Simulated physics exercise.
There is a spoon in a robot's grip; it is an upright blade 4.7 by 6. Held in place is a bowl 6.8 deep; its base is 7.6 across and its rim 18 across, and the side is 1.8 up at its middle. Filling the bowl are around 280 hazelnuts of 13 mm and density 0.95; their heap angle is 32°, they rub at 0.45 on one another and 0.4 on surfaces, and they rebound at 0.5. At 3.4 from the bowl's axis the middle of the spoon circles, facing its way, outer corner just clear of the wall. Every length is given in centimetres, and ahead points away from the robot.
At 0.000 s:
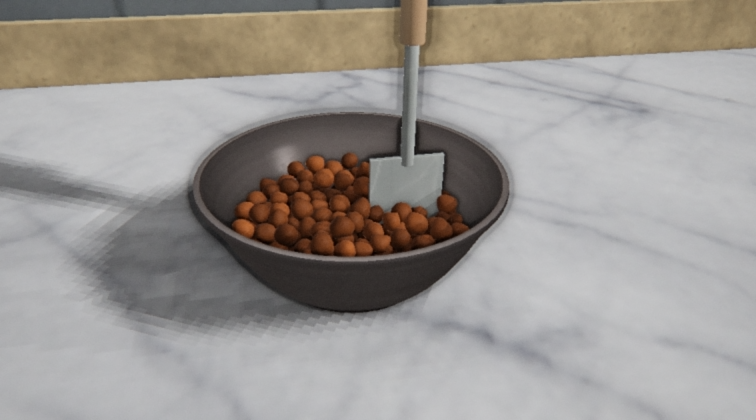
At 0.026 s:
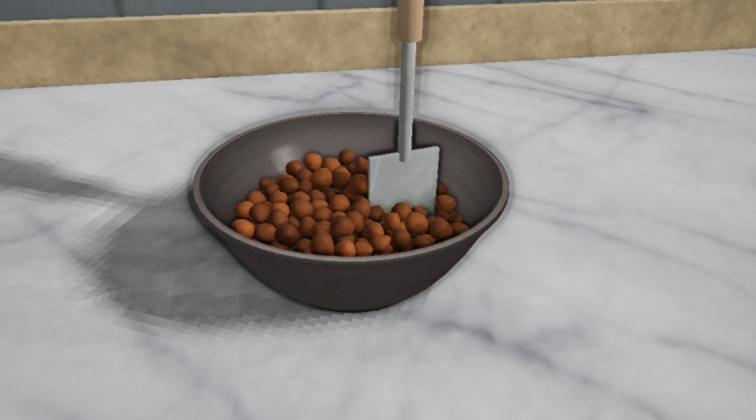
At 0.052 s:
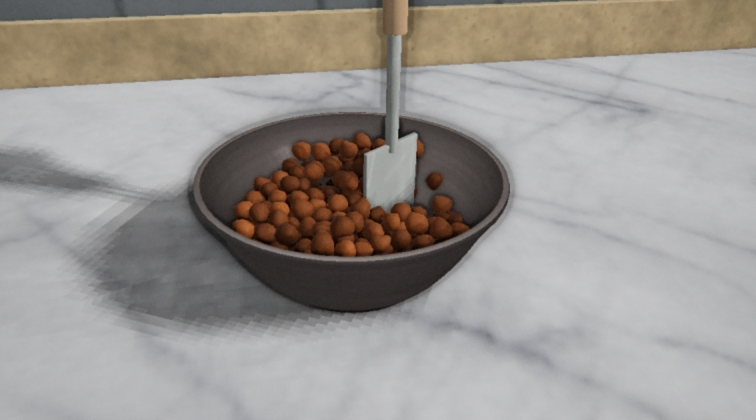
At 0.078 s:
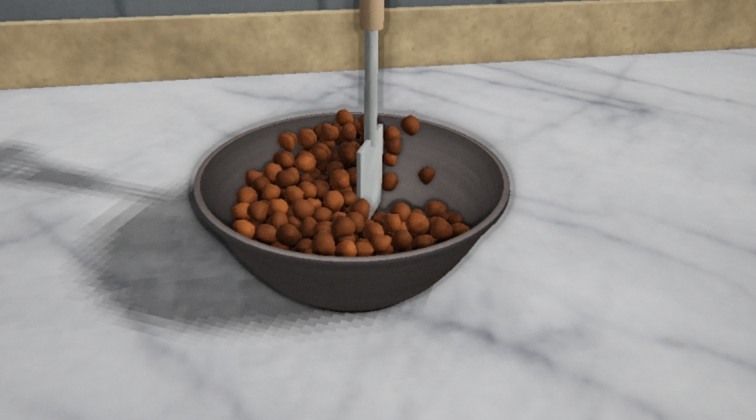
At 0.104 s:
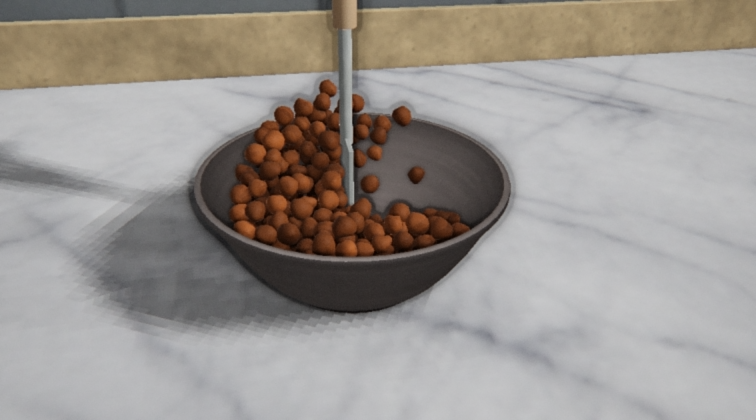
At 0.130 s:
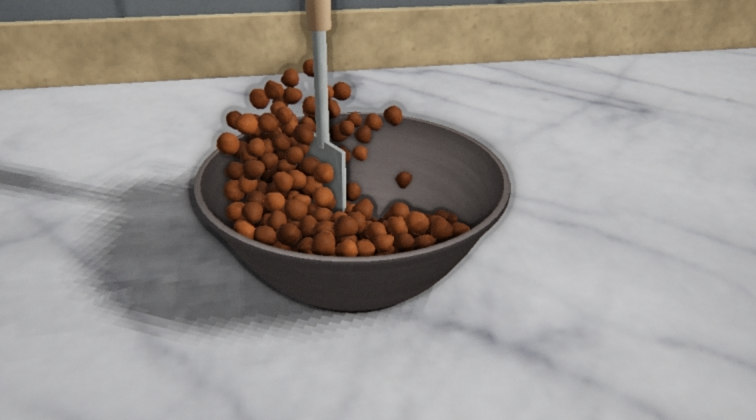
A white marble surface with grey veins, backed by a tan strip, is seen from above at an angle by a still camera. On it stands a dark grey-brown bowl of small reddish-brown balls, with a wooden-handled, flat metal blade upright among them. The blade sweeps leftward through the bowl while turning, pushing the balls into a rising pile at the left, with some in the air.
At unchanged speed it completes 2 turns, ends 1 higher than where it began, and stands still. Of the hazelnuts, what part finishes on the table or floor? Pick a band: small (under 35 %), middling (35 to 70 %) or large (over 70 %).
Middling.
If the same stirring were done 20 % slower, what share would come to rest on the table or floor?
That would be some 35 percent.
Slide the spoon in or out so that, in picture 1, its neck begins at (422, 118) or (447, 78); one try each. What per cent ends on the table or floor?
Close to 50 per cent for the first and close to 0 per cent for the second.
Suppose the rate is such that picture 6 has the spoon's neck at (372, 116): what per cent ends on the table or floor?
I'd say near 15 per cent.
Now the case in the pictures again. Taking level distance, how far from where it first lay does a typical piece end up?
About 12 centimetres.
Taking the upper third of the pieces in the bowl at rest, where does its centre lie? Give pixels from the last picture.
(391, 201).
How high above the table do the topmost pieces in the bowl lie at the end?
Around 6.5 cm above the table.
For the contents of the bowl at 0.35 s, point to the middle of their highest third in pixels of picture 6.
That third sits centred at about (450, 169).
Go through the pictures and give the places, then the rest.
Spoon neck at (408, 134), 0° round; upper third of the load around (342, 215), from x 240 to 460, top at y 160; 283 in the bowl, in the first picture.
Spoon neck at (405, 130), 9° round; upper third of the load around (345, 211), from x 240 to 460, top at y 160, in the second picture.
Spoon neck at (392, 122), 33° round; upper third of the load around (343, 201), from x 240 to 460, top at y 140, in the third picture.
Spoon neck at (371, 116), 61° round; upper third of the load around (334, 180), from x 240 to 460, top at y 120, in the fourth picture.
Spoon neck at (346, 114), 88° round; upper third of the load around (308, 167), from x 240 to 460, top at y 90, in the fifth picture.
Spoon neck at (322, 117), 115° round; upper third of the load around (286, 159), from x 230 to 460, top at y 70; 281 in the bowl, 2 in flight or on the tool, in the sixth picture.
By 0.35 s, 348° round, highest piece 11 above the table; 205 in the bowl, 38 on the table or floor, 40 in flight or on the tool.
By 0.58 s, 222° round, highest piece 8 above the table; 166 in the bowl, 110 on the table or floor, 7 in flight or on the tool.
By 0.89 s, 0° round, highest piece 7 above the table; 156 in the bowl, 127 on the table or floor.
By 1.59 s, 0° round, highest piece 6 above the table; 156 in the bowl, 127 on the table or floor.
Final count, 156 in the bowl, 127 on the table or floor. That is 45 % on the table or floor.
